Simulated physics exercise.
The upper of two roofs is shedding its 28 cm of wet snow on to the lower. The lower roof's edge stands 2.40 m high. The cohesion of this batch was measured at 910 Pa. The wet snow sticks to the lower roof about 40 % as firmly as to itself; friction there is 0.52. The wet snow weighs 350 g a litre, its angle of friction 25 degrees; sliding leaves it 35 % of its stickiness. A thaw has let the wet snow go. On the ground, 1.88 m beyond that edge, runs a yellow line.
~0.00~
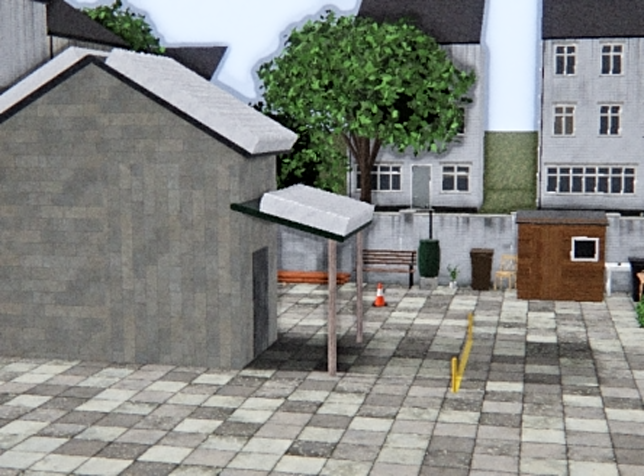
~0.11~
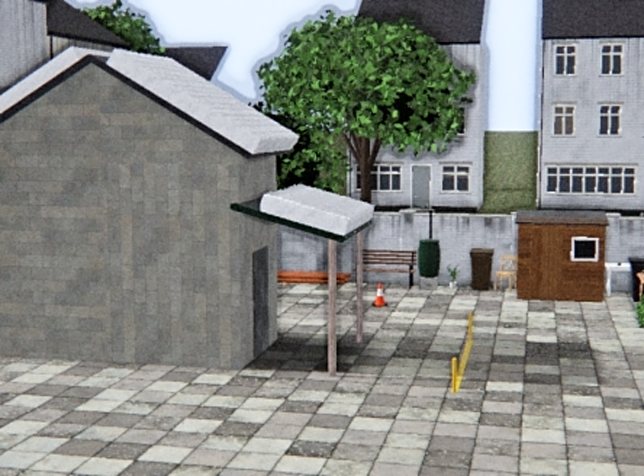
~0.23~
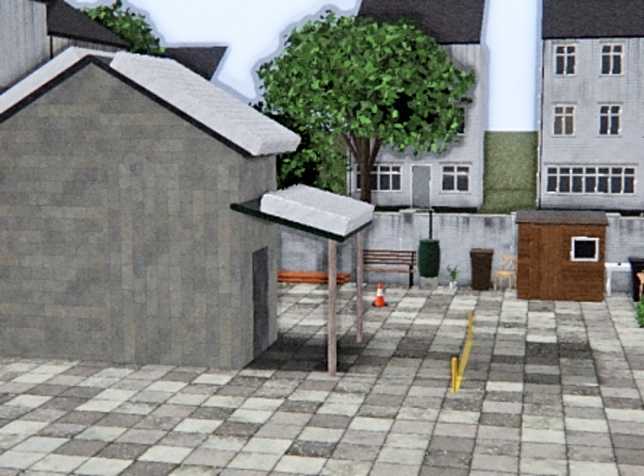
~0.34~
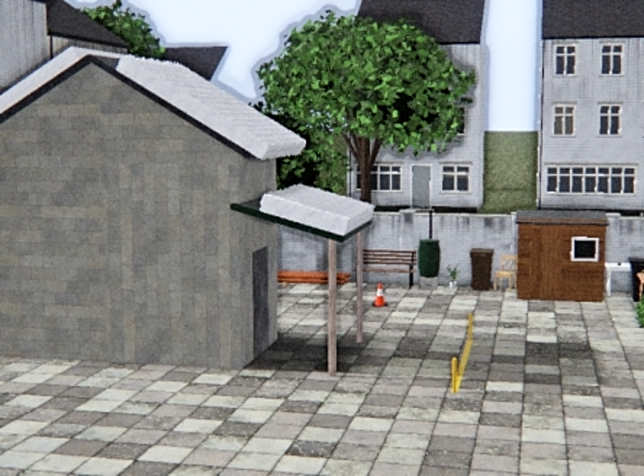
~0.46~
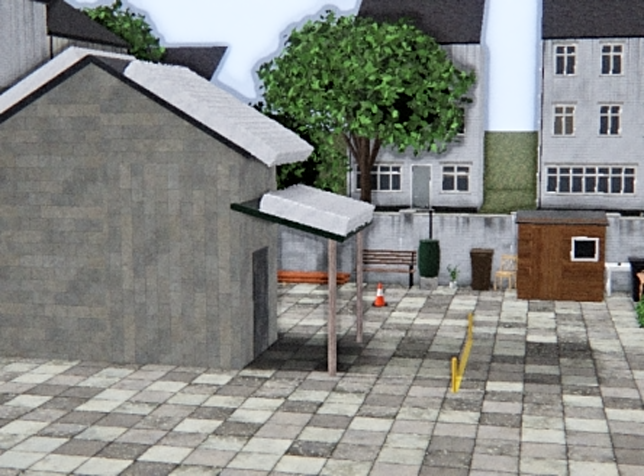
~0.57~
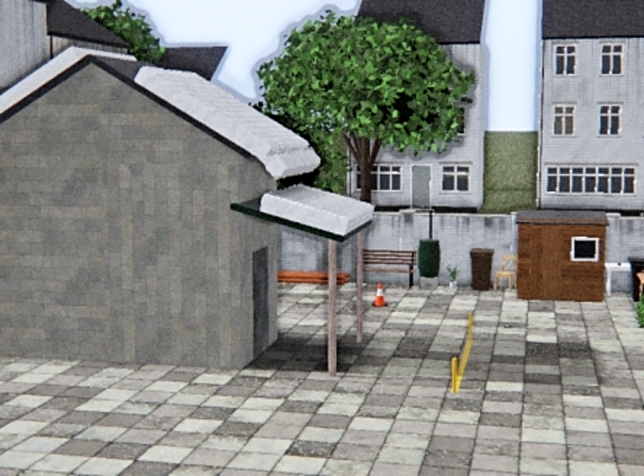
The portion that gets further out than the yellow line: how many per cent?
Expect roughly 27 %.
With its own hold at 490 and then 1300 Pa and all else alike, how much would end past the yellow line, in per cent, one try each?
In turn about 45 %, 16 %.
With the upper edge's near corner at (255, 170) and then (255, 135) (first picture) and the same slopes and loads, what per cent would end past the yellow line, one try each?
In turn about 12 %, 45 %.
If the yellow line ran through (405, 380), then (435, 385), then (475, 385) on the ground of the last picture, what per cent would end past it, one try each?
In turn about 50 %, 35 %, 20 %.
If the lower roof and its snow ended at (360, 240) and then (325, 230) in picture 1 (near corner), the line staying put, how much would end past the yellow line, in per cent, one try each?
In turn about 20 %, 35 %.
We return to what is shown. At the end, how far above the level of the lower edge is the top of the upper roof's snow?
Some 0.6 m.
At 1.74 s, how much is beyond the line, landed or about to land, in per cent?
About 0 %.
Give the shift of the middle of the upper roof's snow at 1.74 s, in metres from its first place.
About 4.2 m.
By 1.10 s, none is below the lower edge and 0 % is past the line.
By 1.74 s, 37 % is below the lower edge and 0 % is past the line.
By 2.37 s, 65 % is below the lower edge and 27 % is past the line.
By 3.00 s, 75 % is below the lower edge and 27 % is past the line.
By 3.60 s, at the end, 75 % is below the lower edge and 27 % is past the line.
